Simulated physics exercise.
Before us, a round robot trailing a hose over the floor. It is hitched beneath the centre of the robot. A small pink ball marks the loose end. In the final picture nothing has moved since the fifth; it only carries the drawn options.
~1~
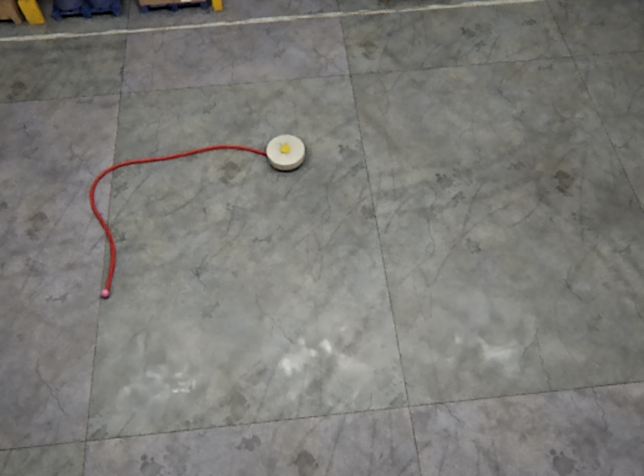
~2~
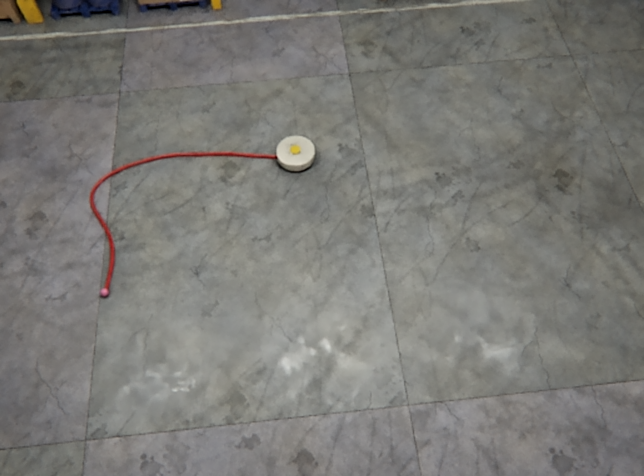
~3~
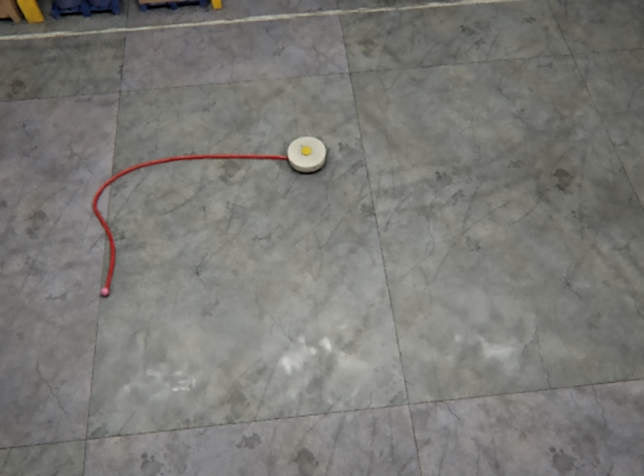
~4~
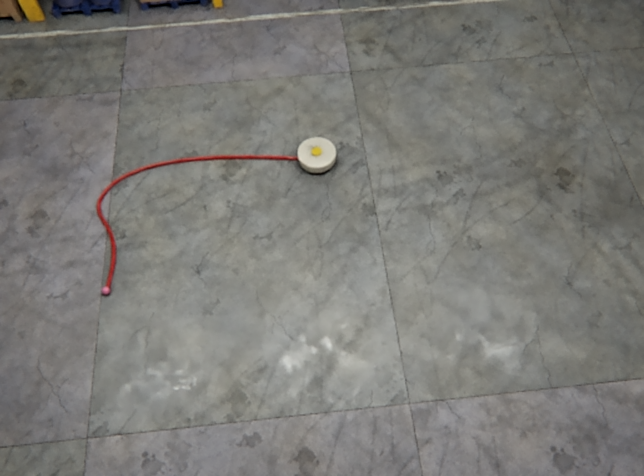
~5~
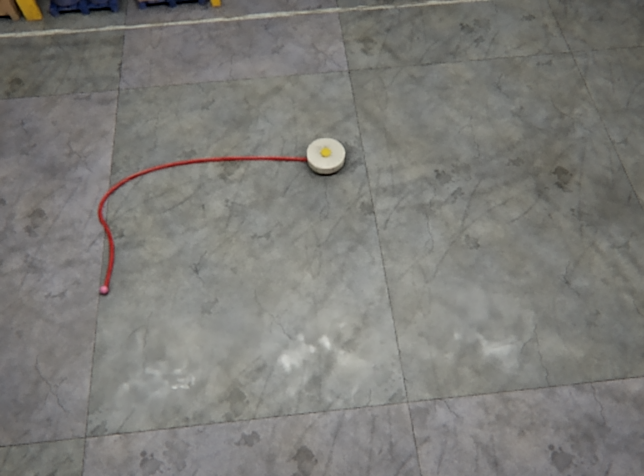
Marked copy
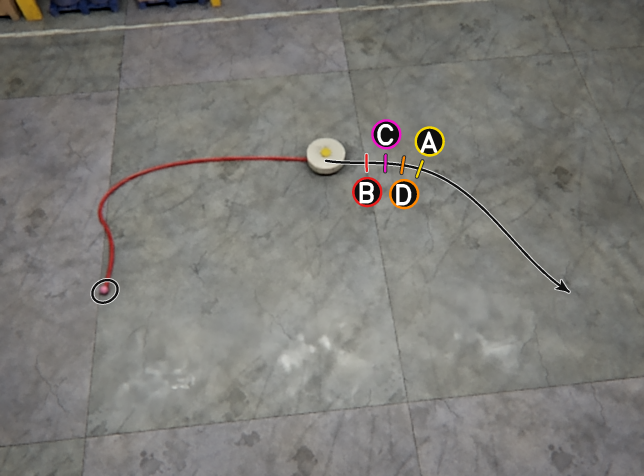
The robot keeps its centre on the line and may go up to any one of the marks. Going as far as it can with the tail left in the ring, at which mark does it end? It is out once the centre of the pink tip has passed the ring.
At D, and not beyond.
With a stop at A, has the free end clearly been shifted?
Yes.
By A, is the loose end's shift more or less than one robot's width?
Less.
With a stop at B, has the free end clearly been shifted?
No.
On the marked copy, A at (420, 169); B at (367, 163); C at (385, 163); D at (403, 165); the ring at (105, 291); the route from (326, 161) via (459, 189) to (569, 292).
Taking D. A third of the way, robot (353, 159), middle of the hose (183, 174), free end (104, 290).
Two thirds of the way, robot (380, 159), middle of the hose (210, 179), free end (104, 289).
When it is over, robot (403, 161), middle of the hose (233, 184), free end (106, 283); the free end is still in its ring.
As for the rest, A drags the free end to (108, 274); B is safe but short; C is safe but short.
